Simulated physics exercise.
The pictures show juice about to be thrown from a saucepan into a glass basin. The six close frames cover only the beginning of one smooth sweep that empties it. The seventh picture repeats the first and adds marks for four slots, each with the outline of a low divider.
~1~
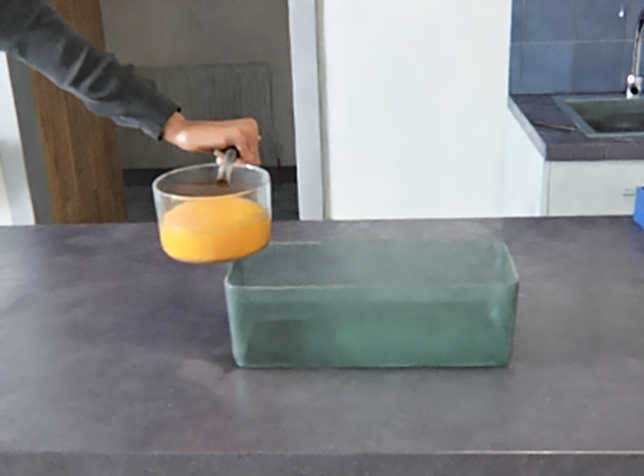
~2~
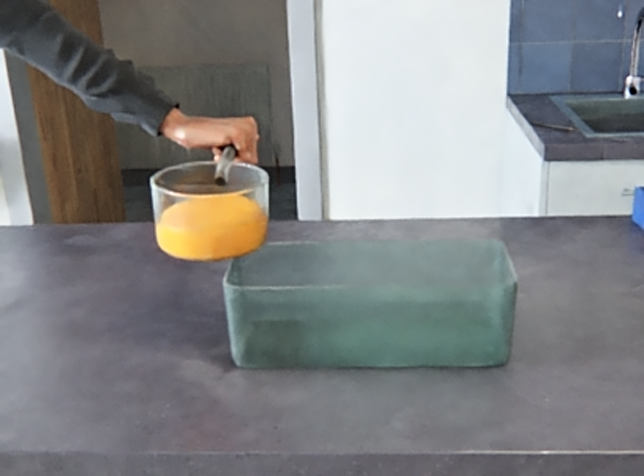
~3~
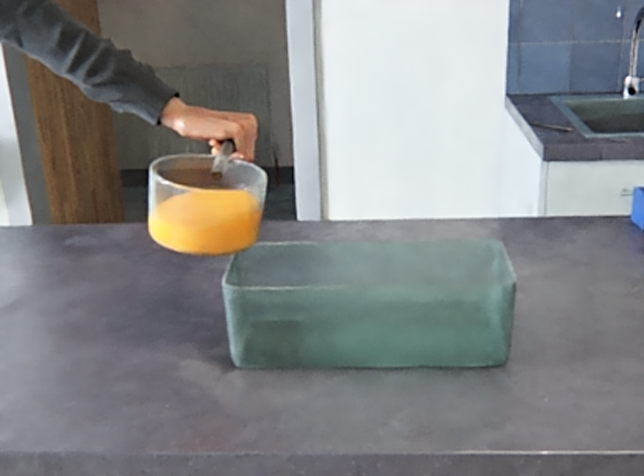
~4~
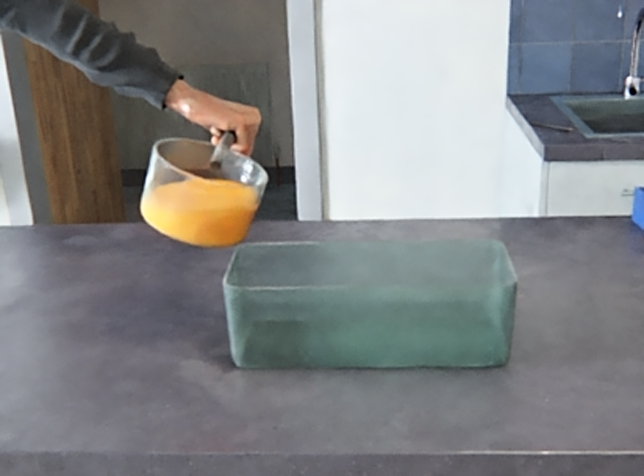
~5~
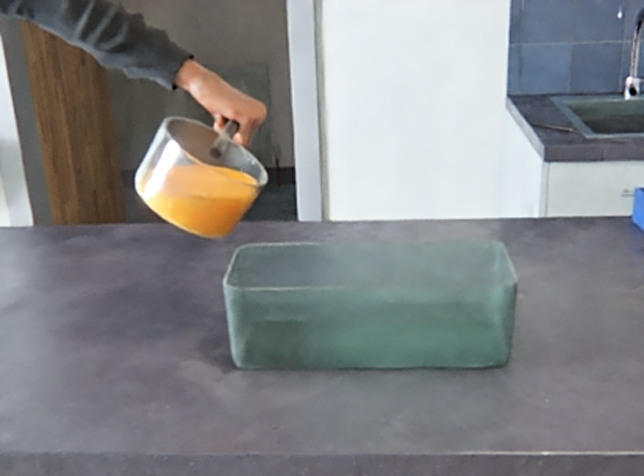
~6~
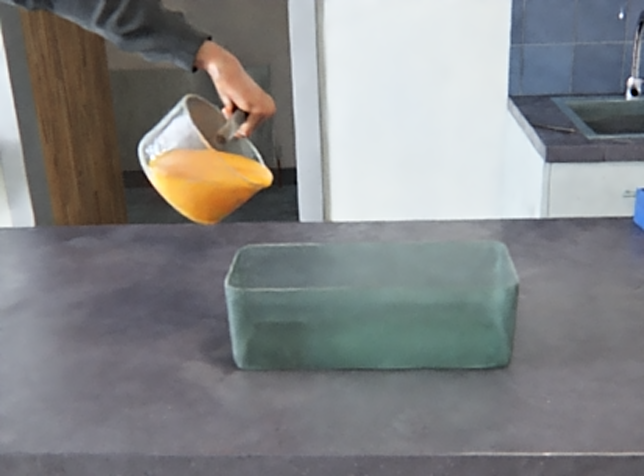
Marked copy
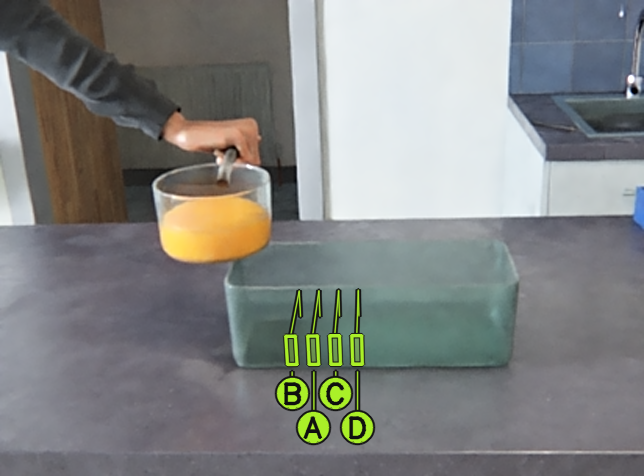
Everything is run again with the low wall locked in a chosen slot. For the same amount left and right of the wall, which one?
Take D.
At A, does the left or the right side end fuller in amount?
More ends on the right.
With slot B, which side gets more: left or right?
More ends on the right.
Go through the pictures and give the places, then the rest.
Upright, lip at (266, 178); basin from (235, 363) to (512, 361); nothing has left yet.
Tipped about 2°, lip at (265, 178); nothing has left yet.
Tipped about 9°, lip at (264, 179); nothing has left yet.
Tipped about 20°, lip at (265, 179); nothing has left yet.
Tipped about 34°, lip at (265, 179); nothing has left yet.
Tipped about 50°, lip at (266, 180); juice is over the lip, down to (266, 180).
On the marked copy, A at (313, 371); B at (292, 371); C at (335, 371); D at (357, 371).
For slot A, about 7 % ends left of the wall and 92 % right of it.
For slot B, about 6 % ends left of the wall and 93 % right of it.
For slot C, about 7 % ends left of the wall and 92 % right of it.
For slot D, about 53 % ends left of the wall and 46 % right of it.
